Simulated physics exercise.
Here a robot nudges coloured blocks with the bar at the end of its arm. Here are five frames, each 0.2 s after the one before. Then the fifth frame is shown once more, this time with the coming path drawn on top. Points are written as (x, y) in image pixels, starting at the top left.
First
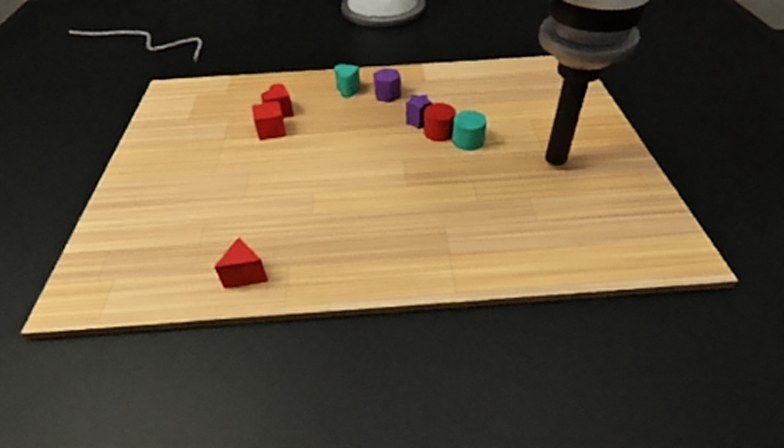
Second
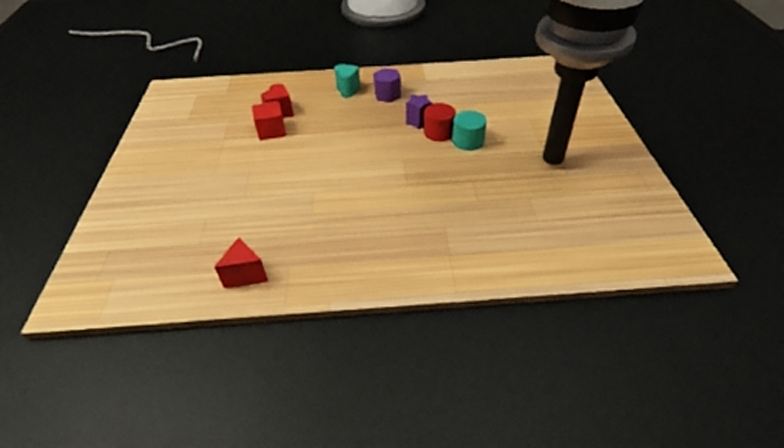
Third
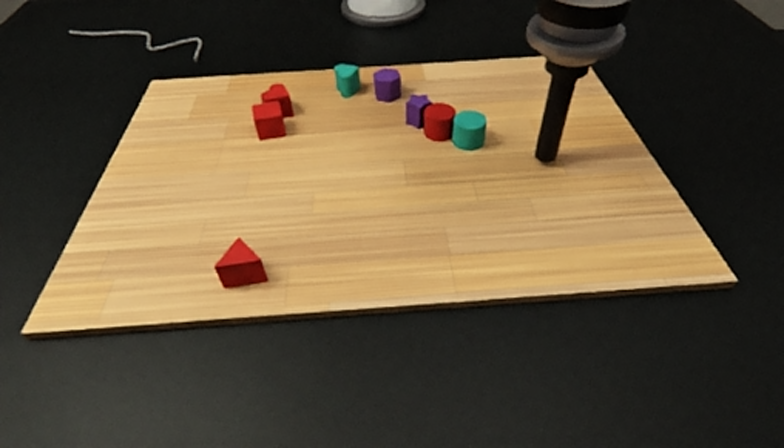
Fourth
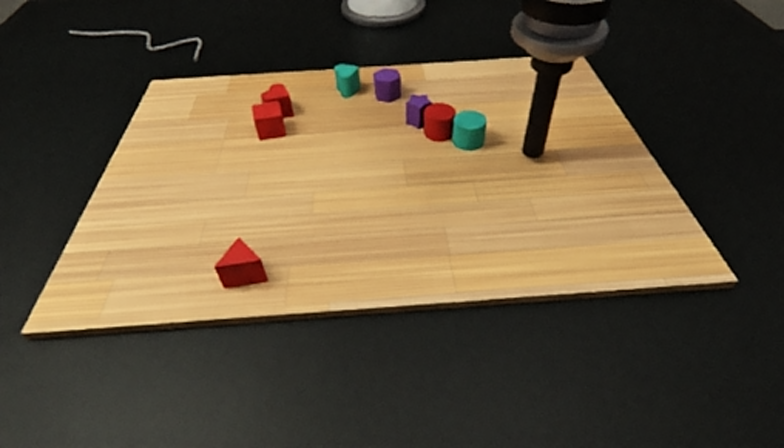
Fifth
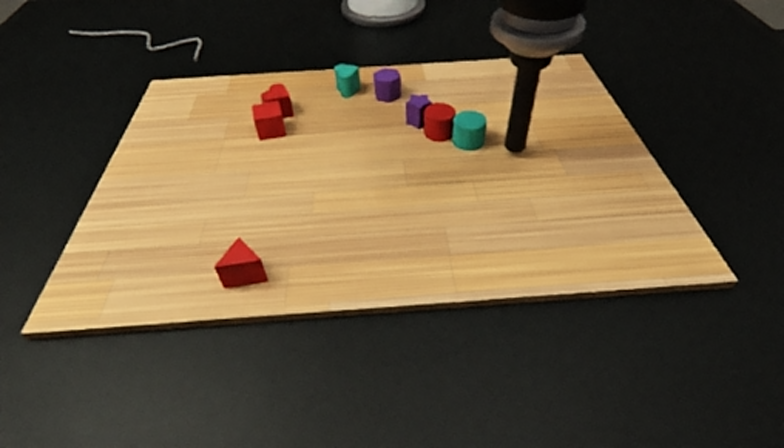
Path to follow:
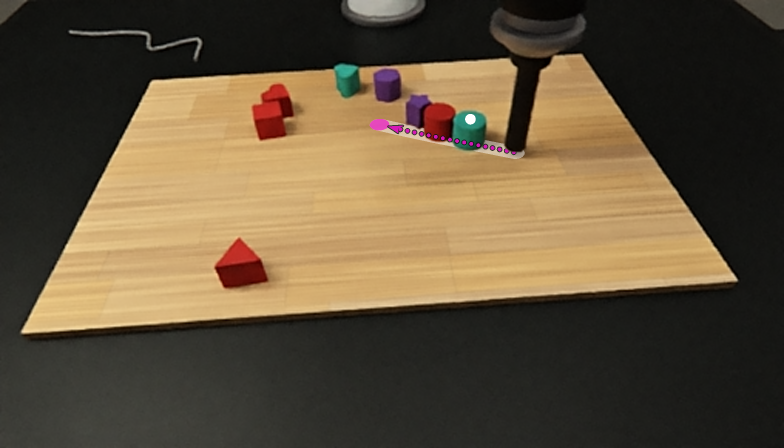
On a wooden board, a robot's dark bar moves left toward the still turquoise circle.
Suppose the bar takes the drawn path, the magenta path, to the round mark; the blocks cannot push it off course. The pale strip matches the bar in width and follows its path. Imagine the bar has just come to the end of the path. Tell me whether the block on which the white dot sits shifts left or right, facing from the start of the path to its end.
The answer is left.
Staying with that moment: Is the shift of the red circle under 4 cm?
No - that is not the case.
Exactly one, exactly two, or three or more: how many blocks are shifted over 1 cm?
The number is three or more.
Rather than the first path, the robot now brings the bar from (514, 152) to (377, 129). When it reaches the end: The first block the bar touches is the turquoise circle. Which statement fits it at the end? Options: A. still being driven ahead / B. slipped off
A: Still being driven ahead.
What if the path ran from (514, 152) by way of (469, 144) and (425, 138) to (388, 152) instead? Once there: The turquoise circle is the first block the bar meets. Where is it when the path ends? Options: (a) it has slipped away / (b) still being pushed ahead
a
Path on the board, in a line from (514, 152) to (379, 125); the dot is on the turquoise circle.
What follows on the original path. One third of the way, bar at (467, 137); purple star at (404, 93); red circle at (416, 105); turquoise circle at (443, 115).
Two thirds of the way, bar at (421, 128); purple star at (396, 88), turned 55° clockwise; red circle at (376, 99); turquoise circle at (395, 113).
At the end, bar at (379, 119); purple hexagon in place; purple star at (396, 88), turned 55° clockwise; red circle at (360, 94); turquoise circle at (363, 116).
